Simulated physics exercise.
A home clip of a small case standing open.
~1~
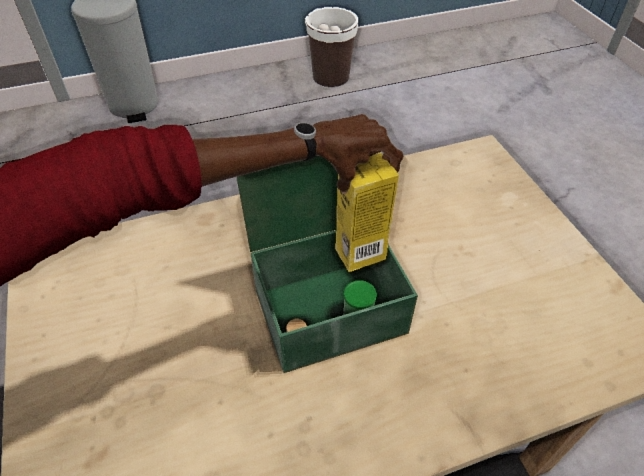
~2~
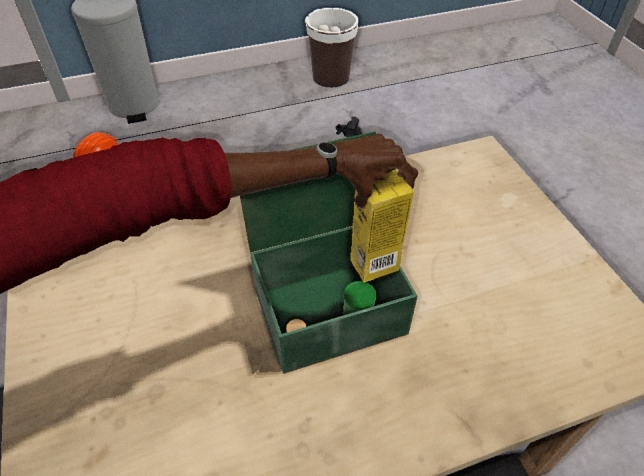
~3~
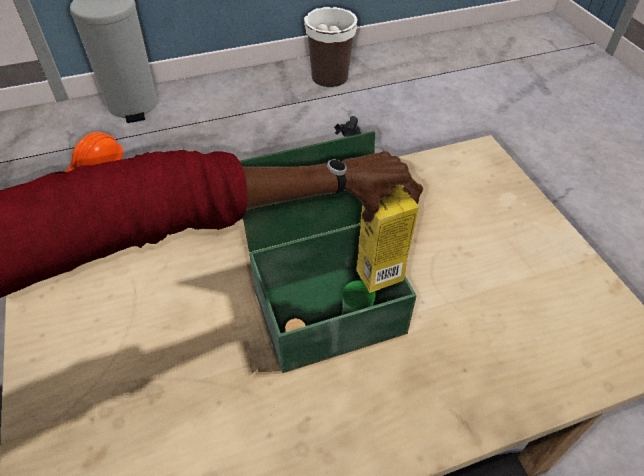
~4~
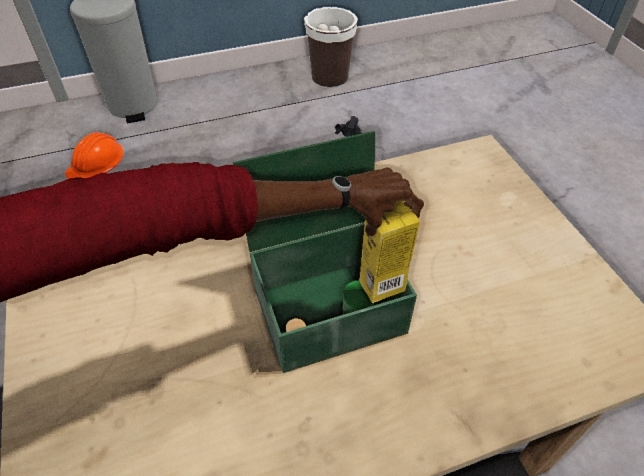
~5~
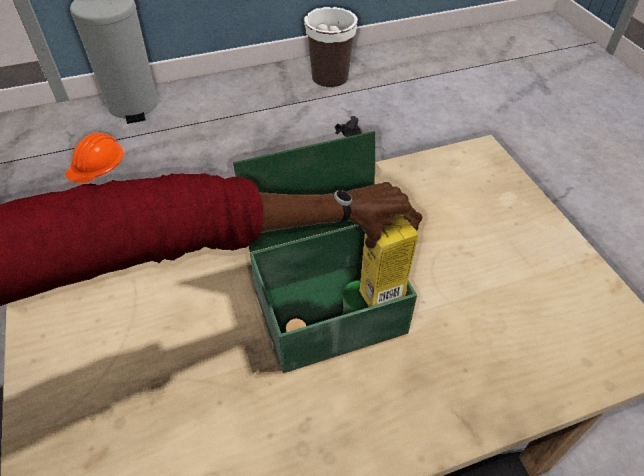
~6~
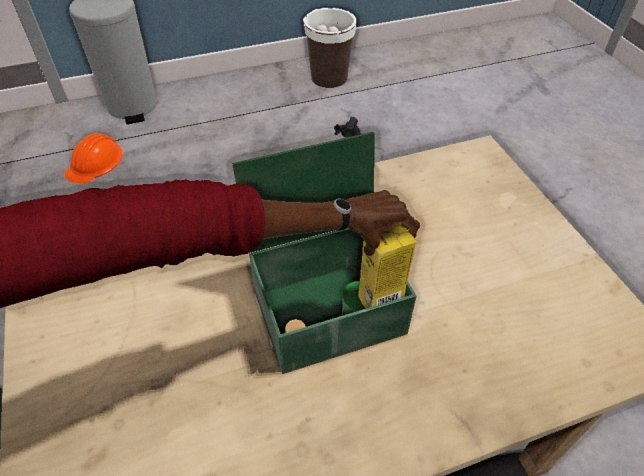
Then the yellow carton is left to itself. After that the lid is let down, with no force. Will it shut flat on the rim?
In the end the lid will not close.
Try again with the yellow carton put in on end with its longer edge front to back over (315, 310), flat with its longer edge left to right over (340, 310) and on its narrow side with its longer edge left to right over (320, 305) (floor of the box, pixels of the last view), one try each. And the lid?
First try: It is held up; second try: It shuts flat; third try: It shuts flat.
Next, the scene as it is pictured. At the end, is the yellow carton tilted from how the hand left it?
The yellow carton ends up tilted.
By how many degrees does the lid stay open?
About 18°.
Then, 1.10 s after the last picture, lid starting down; yellow carton tipped 24° from how it was near (395, 281).
Then, 1.60 s after the last picture, lid 57° above the rim; yellow carton tipped 24° from how it was near (395, 281).
Then, 1.90 s after the last picture, lid 28° above the rim; yellow carton tipped 29° from how it was near (395, 282).
Then, 2.90 s after the last picture, lid 19° above the rim; yellow carton tipped 57° from how it was near (390, 285); green tin slid a little.
At rest, lid 18° above the rim; tipped over in the box, yellow carton; the other 2 in place. Seen from the same camera at the end, yellow carton near (388, 284).
